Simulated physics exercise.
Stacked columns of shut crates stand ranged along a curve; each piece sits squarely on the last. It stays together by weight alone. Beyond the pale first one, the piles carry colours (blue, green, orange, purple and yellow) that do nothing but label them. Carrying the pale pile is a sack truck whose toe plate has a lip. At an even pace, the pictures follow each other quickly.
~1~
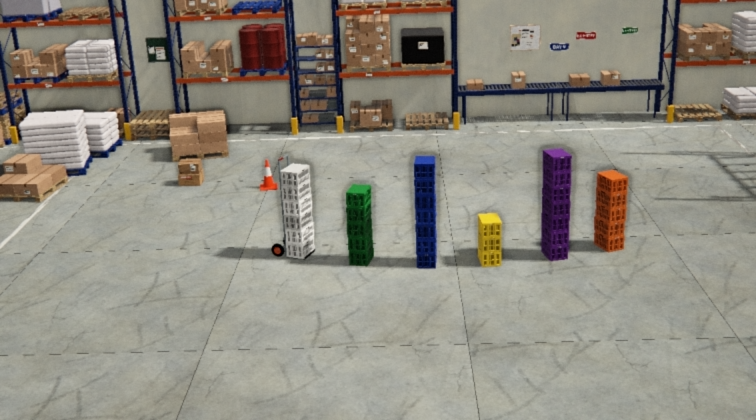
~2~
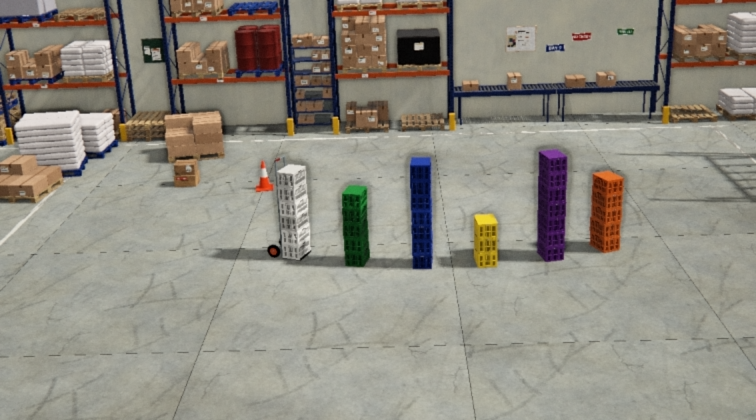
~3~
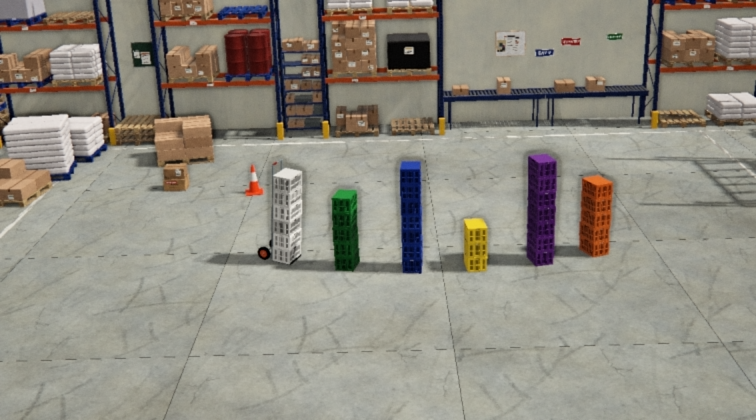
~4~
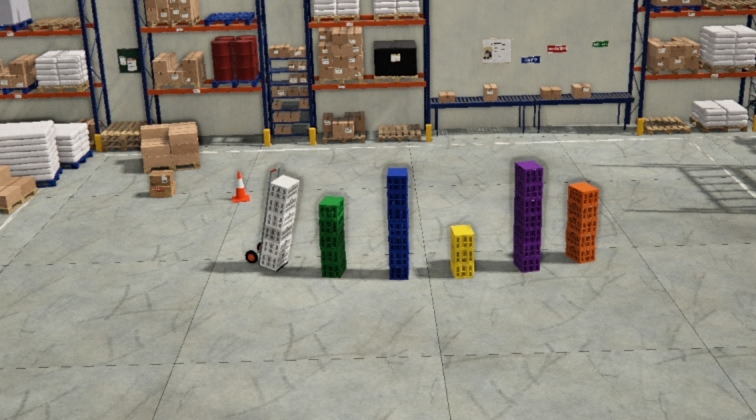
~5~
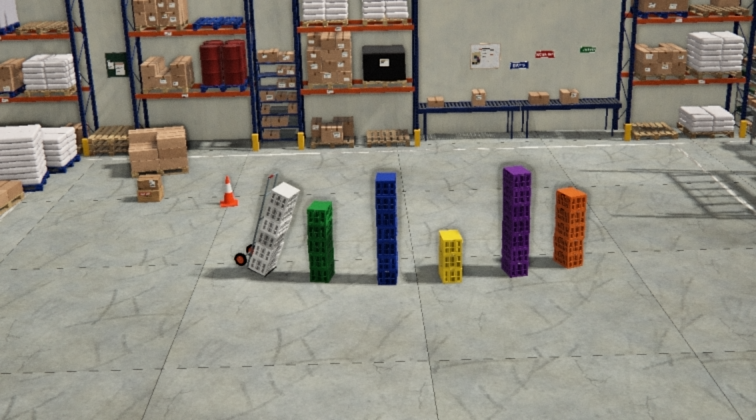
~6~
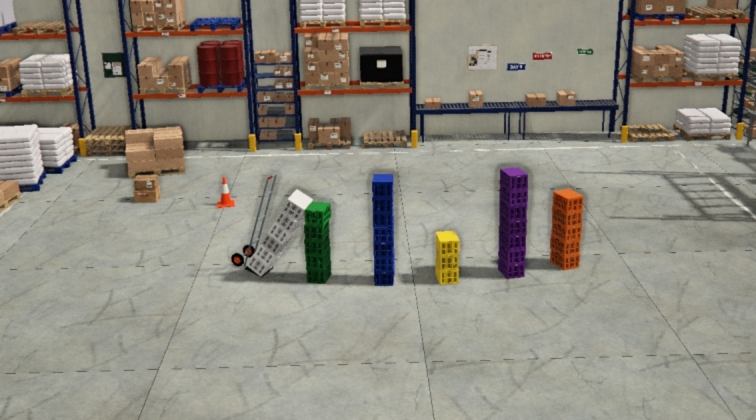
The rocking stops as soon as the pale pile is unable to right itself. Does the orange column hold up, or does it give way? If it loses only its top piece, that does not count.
It holds up.
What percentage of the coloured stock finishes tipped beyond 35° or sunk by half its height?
Something close to 50 out of every hundred.
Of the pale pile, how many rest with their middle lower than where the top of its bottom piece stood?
5 of them.
Soon after the last picture, 6 of the pale pile down; none of the 5 orange crates down (2 of 27 in all colours); top orange crate unmoved; top green crate leaning clearly, half its height lower.
A little later, 6 of the pale pile down; none of the 5 orange crates down (11 of 27 in all colours); top orange crate unmoved; top blue crate on its side.
At rest, 6 of the pale pile down; none of the 5 orange crates down (13 of 27 in all colours); top orange crate unmoved; top blue crate on its side. As the last picture would show them, middles, top orange crate near (568, 201), top blue crate near (516, 306).
